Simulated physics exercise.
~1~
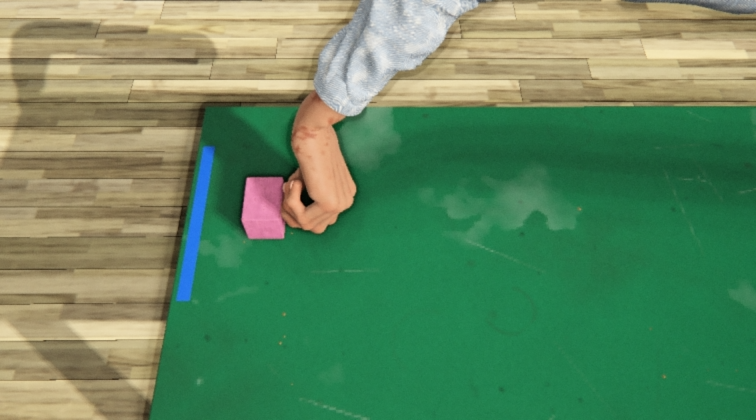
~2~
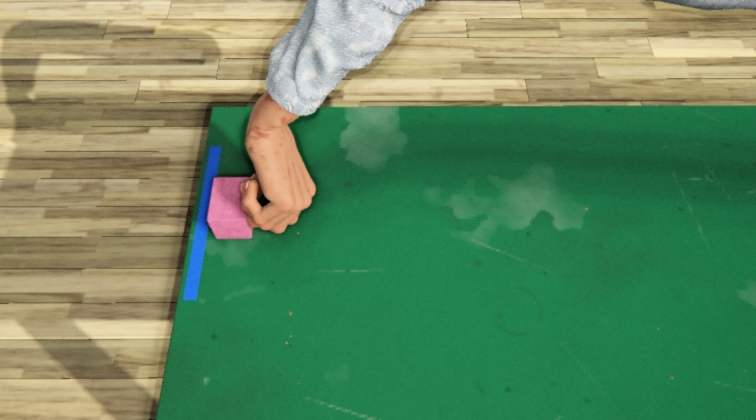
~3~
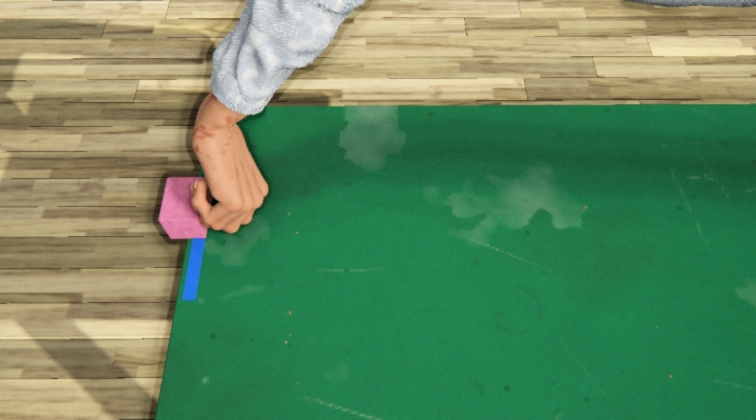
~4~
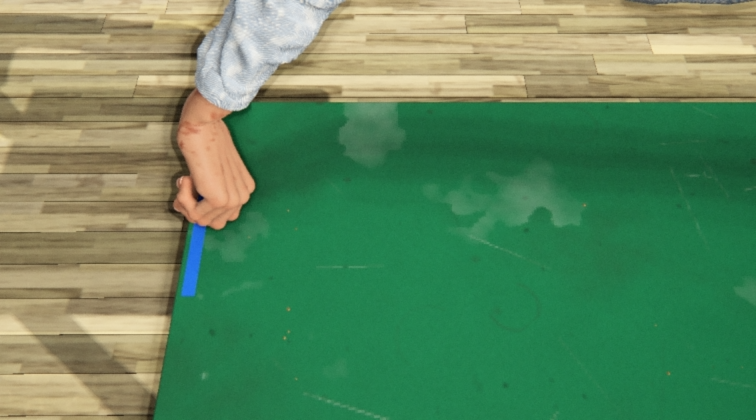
A hand in a fuzzy light-grey sleeve reaches down from the top onto a scuffed green table, seen from above over a pale wooden plank floor. Its curled fingers rest against the right side of a pink block, with a strip of blue tape along the table's left edge. The hand pushes the block left until it reaches the tape. It keeps pushing, and the block covers the upper part of the tape and juts out past the edge. Finally the block falls off the table and out of sight, leaving the hand at the edge above the tape.
